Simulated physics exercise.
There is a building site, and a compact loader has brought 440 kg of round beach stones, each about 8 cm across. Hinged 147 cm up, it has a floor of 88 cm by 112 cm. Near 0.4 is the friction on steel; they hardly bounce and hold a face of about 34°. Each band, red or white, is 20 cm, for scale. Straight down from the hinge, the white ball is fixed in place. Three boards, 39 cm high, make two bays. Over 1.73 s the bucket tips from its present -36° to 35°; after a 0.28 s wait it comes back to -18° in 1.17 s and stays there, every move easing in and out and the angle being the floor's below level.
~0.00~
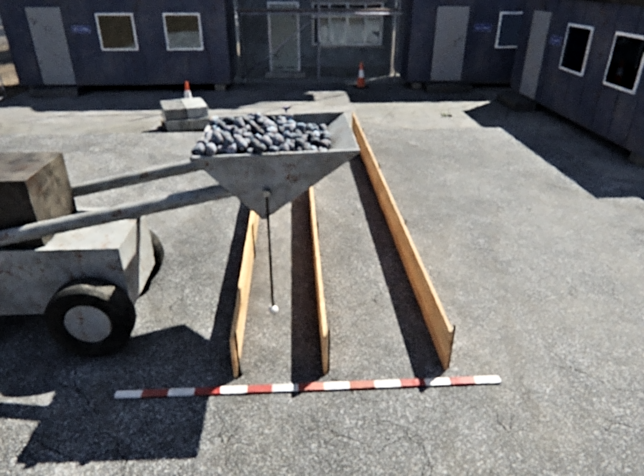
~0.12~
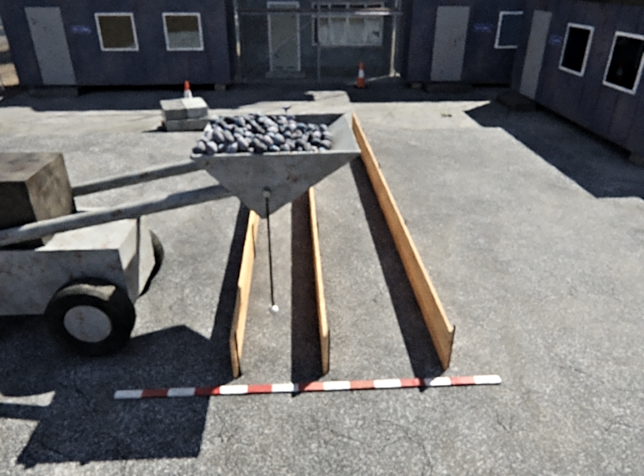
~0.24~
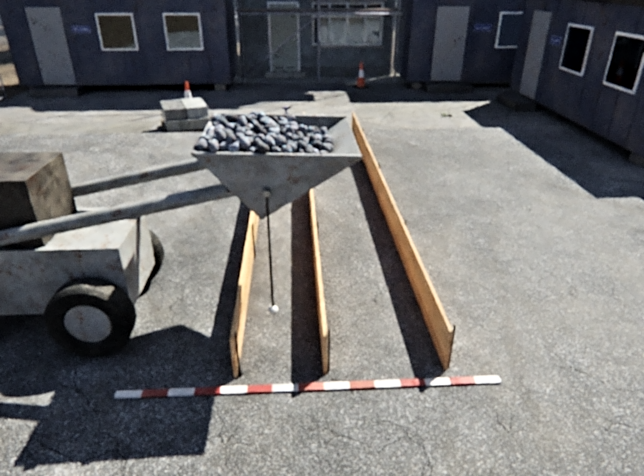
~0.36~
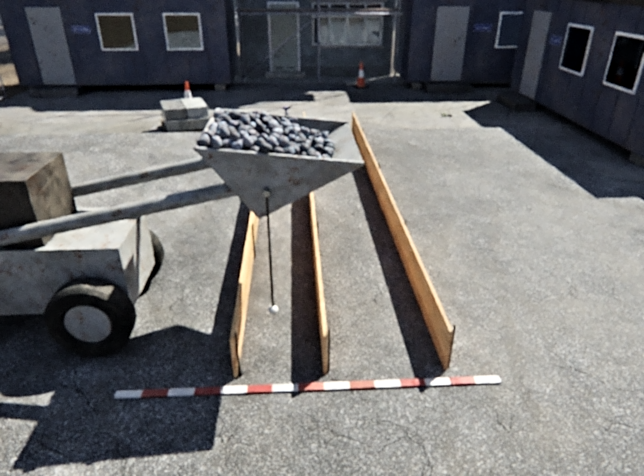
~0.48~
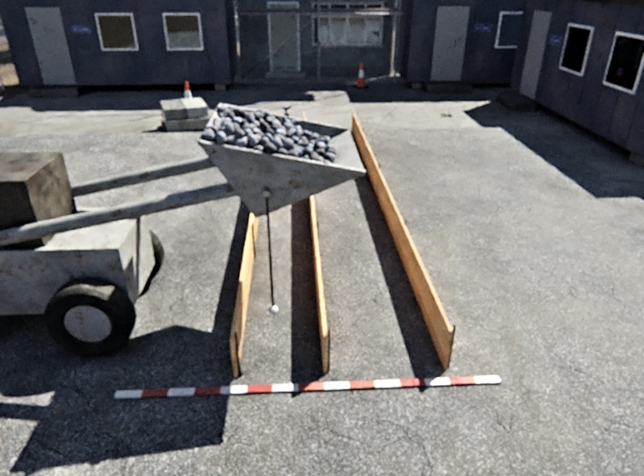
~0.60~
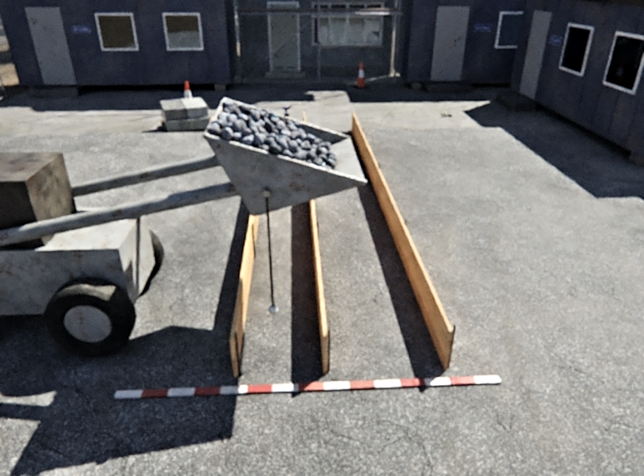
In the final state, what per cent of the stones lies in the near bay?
Roughly 0 per cent lies there.
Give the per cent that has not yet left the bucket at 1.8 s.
I'd say it's holding near 30 per cent.
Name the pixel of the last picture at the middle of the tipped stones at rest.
Somewhere near pixel (386, 297).
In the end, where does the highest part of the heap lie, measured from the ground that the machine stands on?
The top of the heap ends up around 36 cm above that ground.
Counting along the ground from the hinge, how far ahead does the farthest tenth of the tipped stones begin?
Roughly 130 centimetres ahead of it along the ground.
After 1.3 s the floor is at 24°; 95 % in the bucket, 5 % in the far bay; the foremost stones are at (362, 223).
After 1.8 s the floor is at 35°; 32 % in the bucket, 68 % in the far bay; the foremost stones are at (418, 308).
After 3.6 s the floor is at -18°; 0 % in the bucket, 100 % in the far bay; the foremost stones are at (443, 307).
After 6.3 s the floor is at -18°; 0 % in the bucket, 100 % in the far bay; the foremost stones are at (444, 307).
